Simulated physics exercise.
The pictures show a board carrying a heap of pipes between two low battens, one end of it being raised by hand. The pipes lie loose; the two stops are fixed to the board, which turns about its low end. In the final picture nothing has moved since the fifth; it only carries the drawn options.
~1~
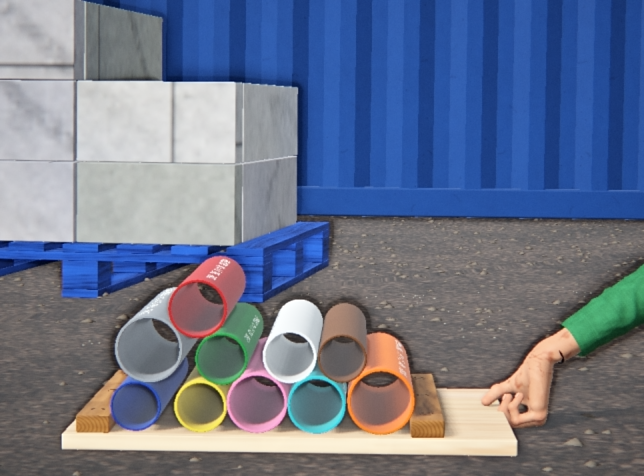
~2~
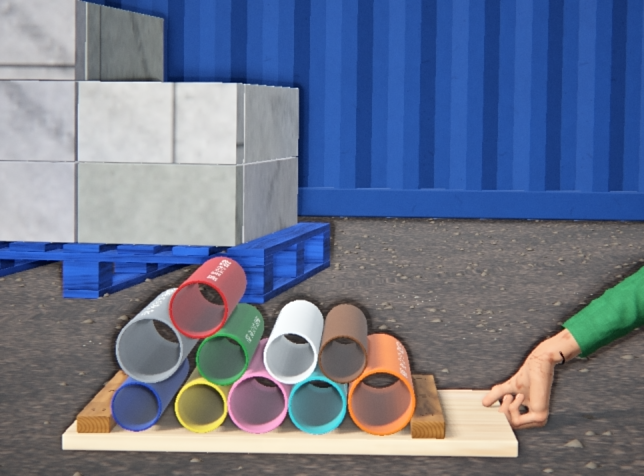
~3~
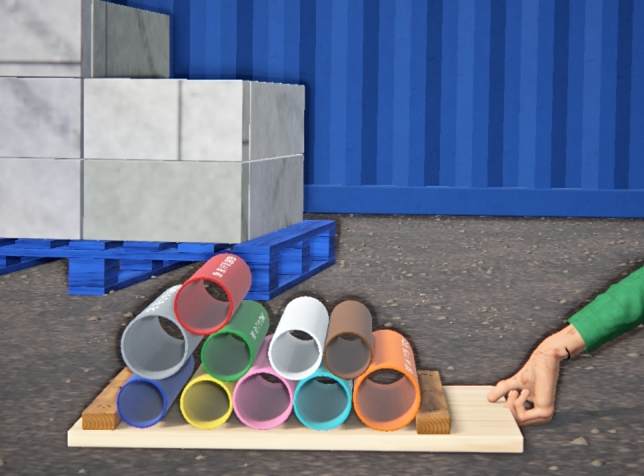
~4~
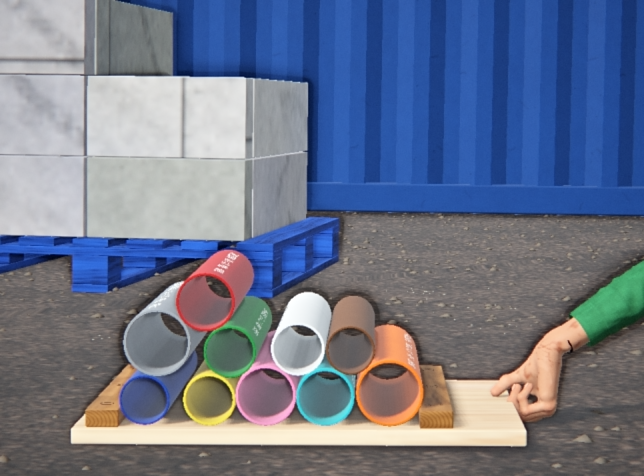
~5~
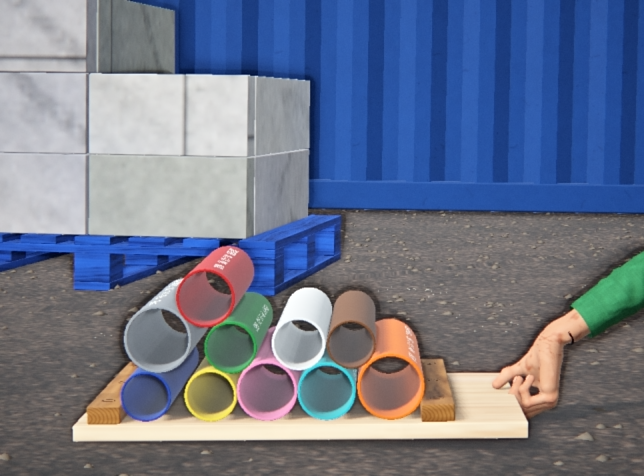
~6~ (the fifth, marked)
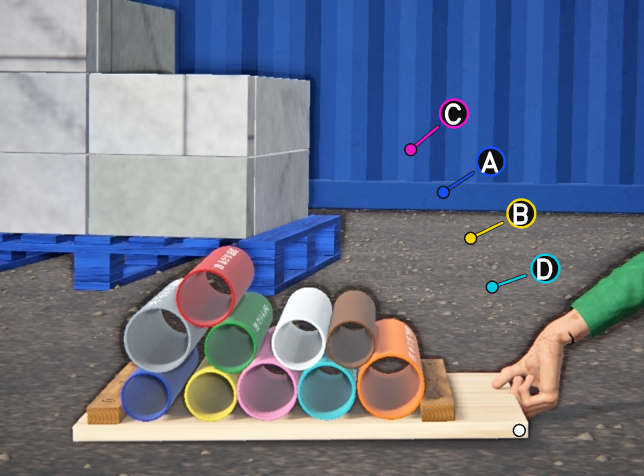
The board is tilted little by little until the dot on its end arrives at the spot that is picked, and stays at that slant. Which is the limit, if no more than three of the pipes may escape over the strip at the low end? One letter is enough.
It can be raised to B.
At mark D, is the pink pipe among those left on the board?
The pink pipe: Yes.
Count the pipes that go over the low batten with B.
It comes to three.
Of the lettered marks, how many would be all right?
Two of them.
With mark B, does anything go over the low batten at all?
At B: Yes.
On the marked copy, A at (443, 192); B at (470, 238); C at (411, 149); D at (492, 287); the white dot at (519, 431).
With B. Early on, board at 16°.
Further on, board at 27°.
At the end, board at 27°, three over the low batten (green, grey, red).
As for the rest, A five over the low batten; C five over the low batten; D two over the low batten (grey, red).
